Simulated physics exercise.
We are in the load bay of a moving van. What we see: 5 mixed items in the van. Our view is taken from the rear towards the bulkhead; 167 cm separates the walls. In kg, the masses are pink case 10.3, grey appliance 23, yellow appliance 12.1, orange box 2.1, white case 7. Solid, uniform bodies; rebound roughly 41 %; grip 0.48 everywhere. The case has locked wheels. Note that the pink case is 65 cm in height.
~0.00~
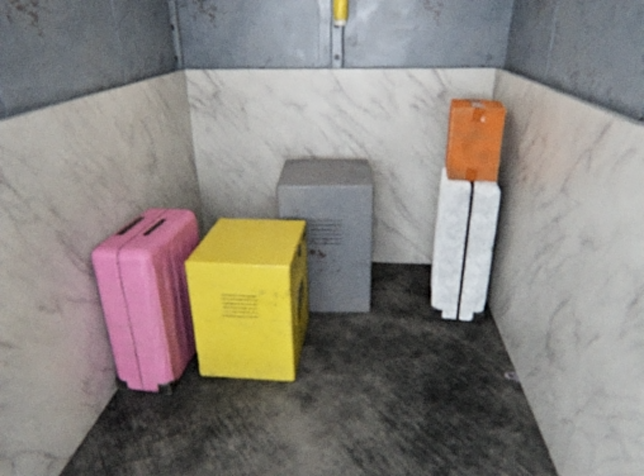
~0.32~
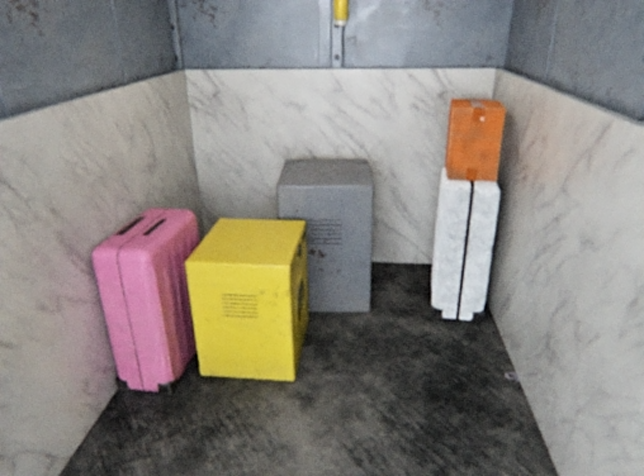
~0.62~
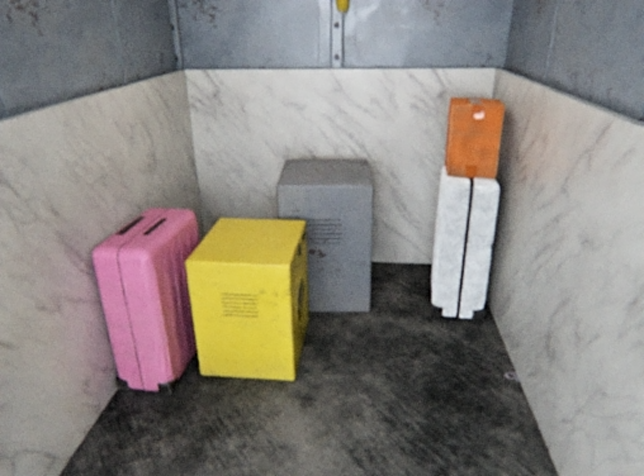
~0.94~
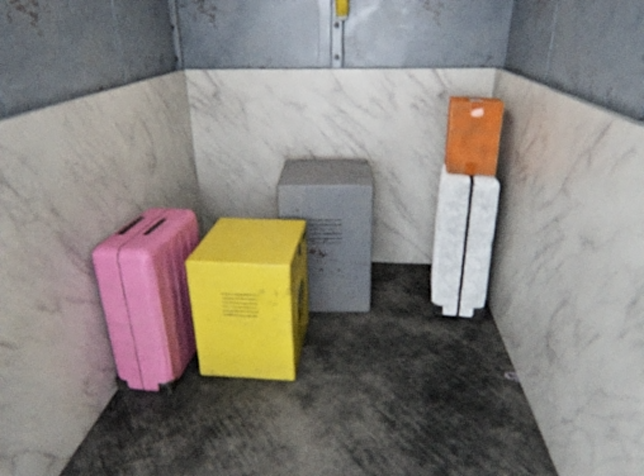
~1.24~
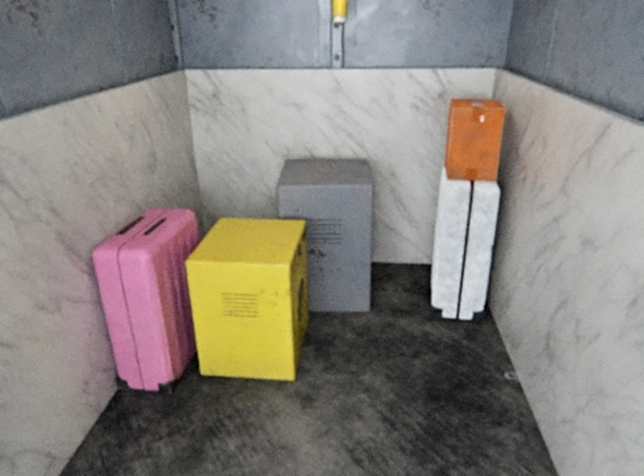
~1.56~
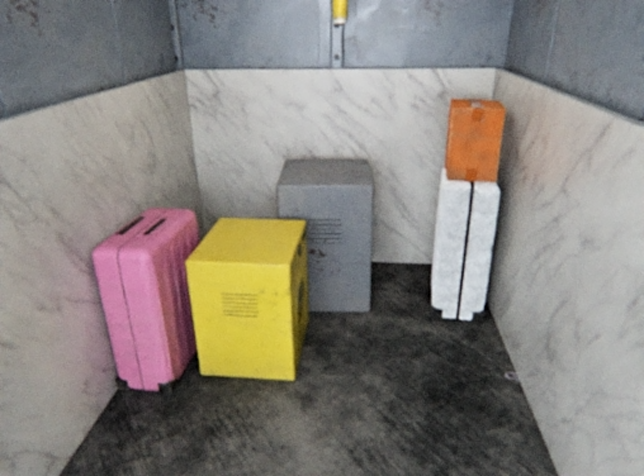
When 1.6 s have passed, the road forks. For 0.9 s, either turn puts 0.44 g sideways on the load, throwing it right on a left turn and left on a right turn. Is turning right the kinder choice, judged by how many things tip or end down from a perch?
Go left.
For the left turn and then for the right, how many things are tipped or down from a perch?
A left turn gives 0, a right turn gives 1.
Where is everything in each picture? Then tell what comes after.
No push; pink case (159, 297); grey appliance (326, 234), in the first picture.
Load feels 0.40 g forwards; white case (462, 241); yellow appliance (255, 295), in the second picture.
Load feels 0.45 g forwards; orange box (472, 136) 3 cm from its spot; white case (461, 239), in the third picture.
No push; orange box (472, 135) 5 cm from its spot; yellow appliance (255, 295), in the fourth picture.
No push; white case (462, 241); yellow appliance (255, 295), in the fifth picture.
No push; pink case (159, 297); grey appliance (326, 233), in the sixth picture.
Turning left. By 1.96 s, load feels 0.44 g right; orange box 3 cm from its spot.
By 2.66 s, no push; yellow appliance 3 cm from its spot; orange box 2 cm from its spot.
By 3.06 s, no push; yellow appliance 3 cm from its spot; orange box 3 cm from its spot.
When it is over (3.7 s), all 5 within 15 cm of the start. End places, in pixels of the last picture, pink case near (161, 297), grey appliance near (327, 233).
Turning right instead, orange box tipped over or down from a perch, 1 of 5 in all.
